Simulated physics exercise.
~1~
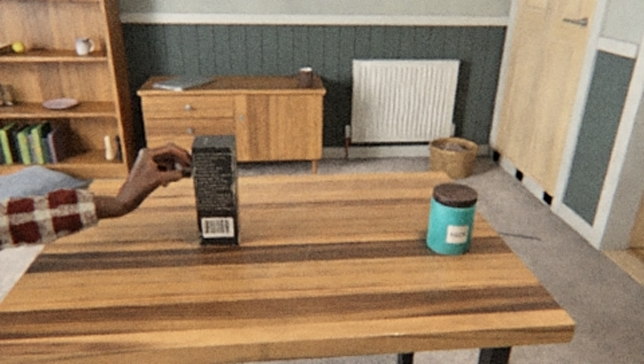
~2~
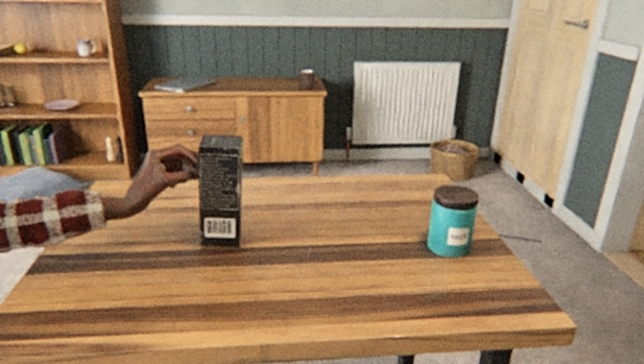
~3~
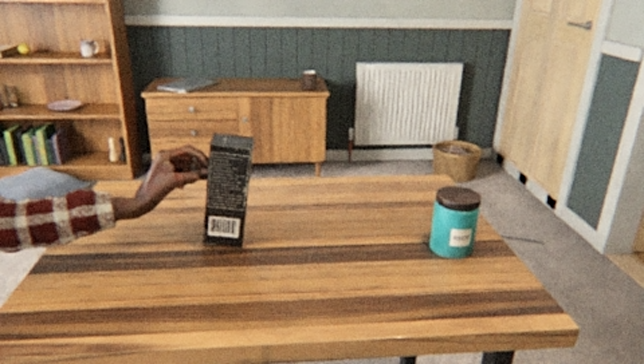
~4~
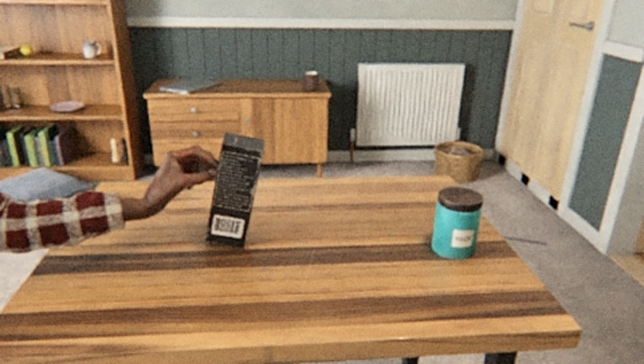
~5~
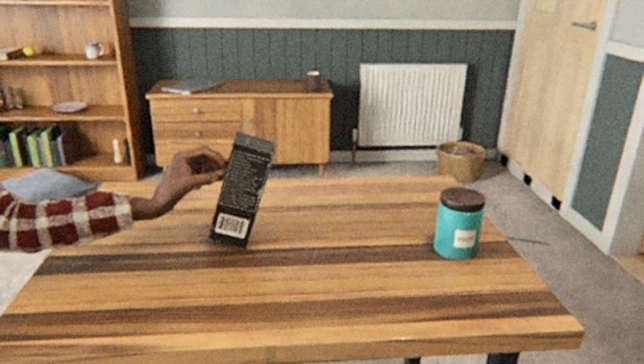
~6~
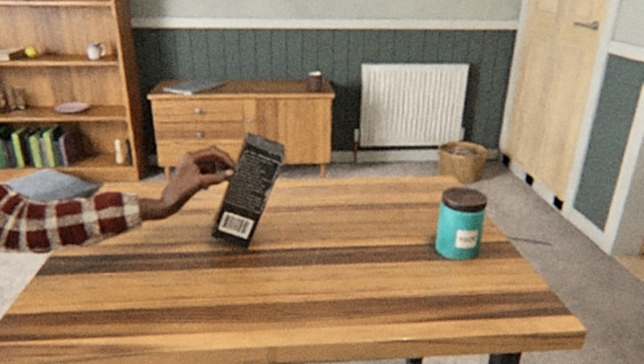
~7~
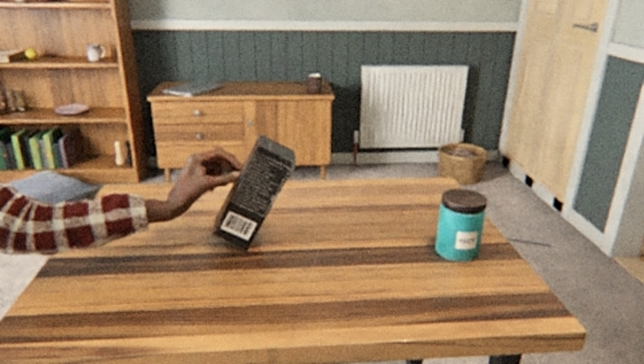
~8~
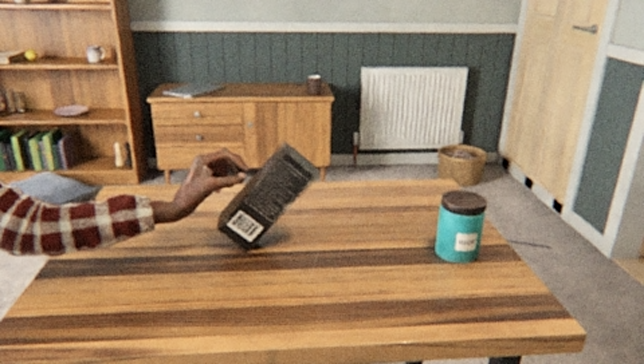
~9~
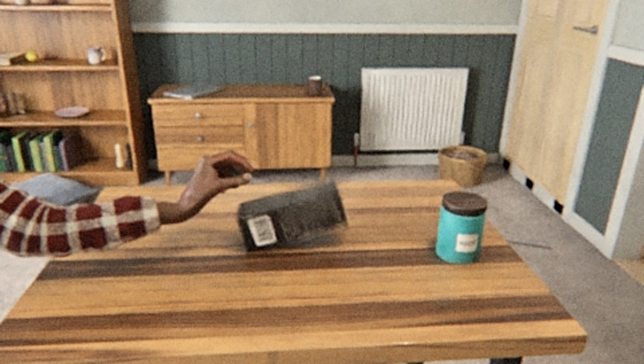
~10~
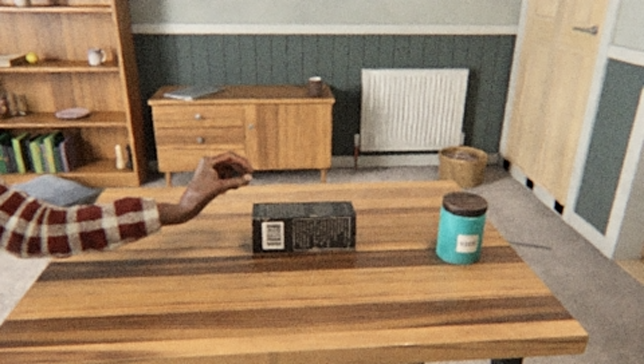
In a room with a bookshelf, a low wooden cabinet and a white radiator along the back wall, a slightly swaying camera looks down across a striped wooden table. A black carton stands left of centre, and a turquoise jar with a dark lid stands to the right. A hand in a red and white checked sleeve reaches in from the left and pushes the upper part of the carton. The carton leans further and further to the right, then topples away from the fingers. It ends lying on its side, while the jar remains upright and the hand hovers nearby.
